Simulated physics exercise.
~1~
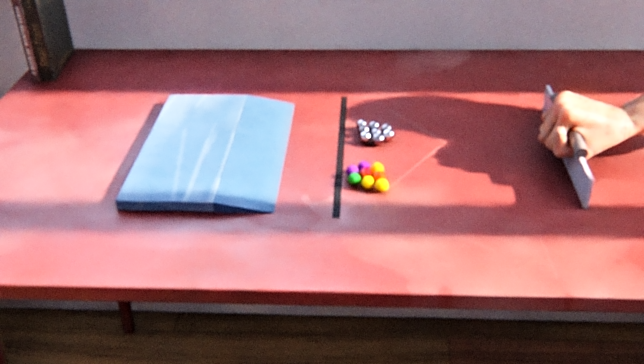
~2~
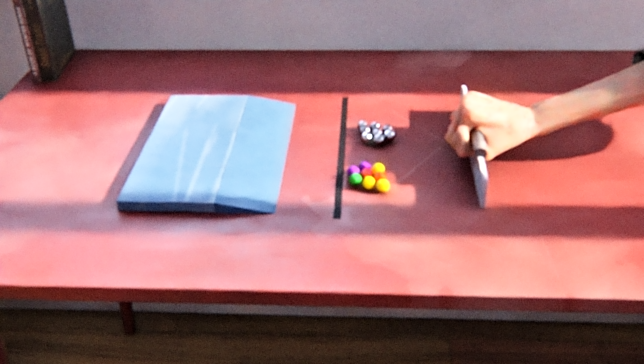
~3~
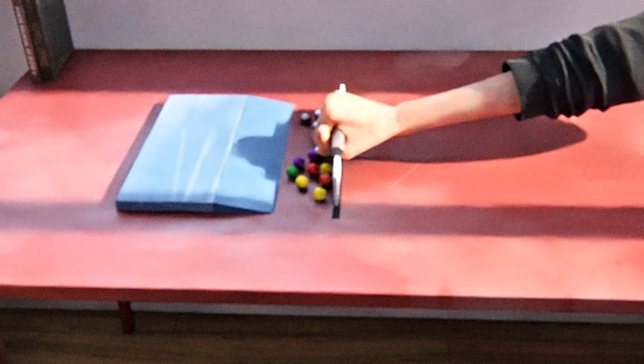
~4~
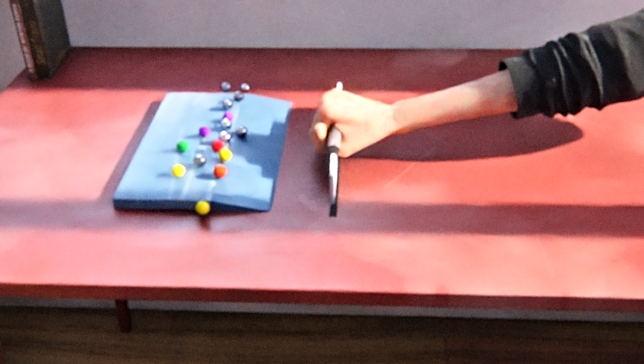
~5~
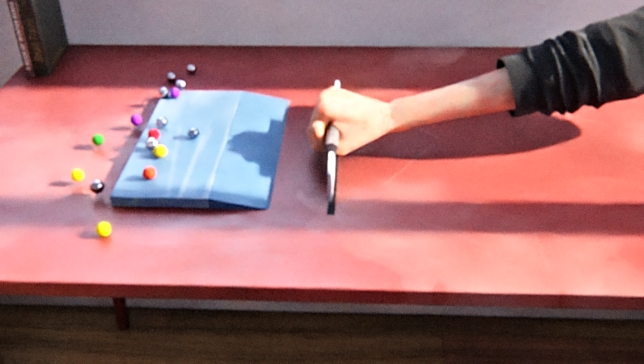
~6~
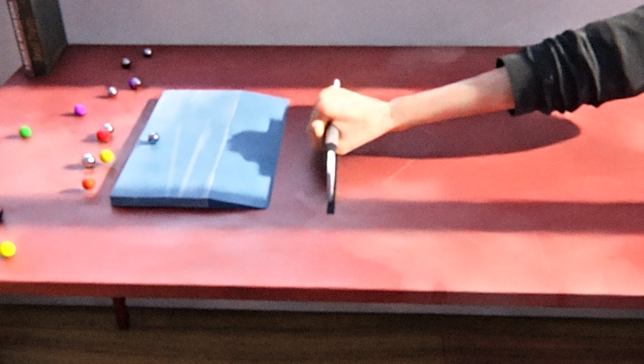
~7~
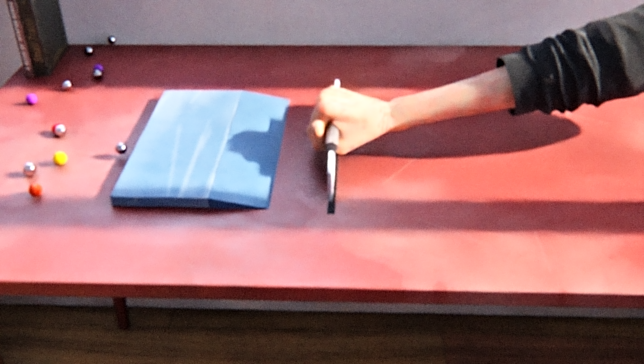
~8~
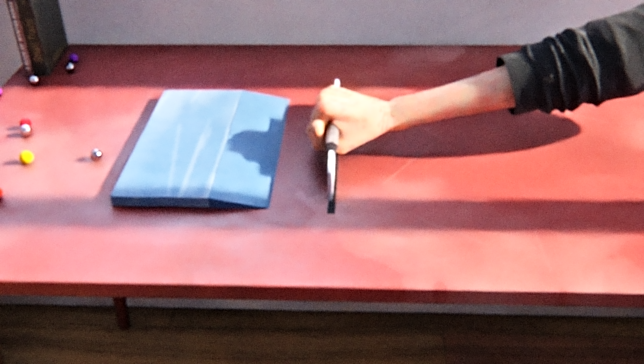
On a red table, a hand sweeps two groups of balls left over a blue wedge.
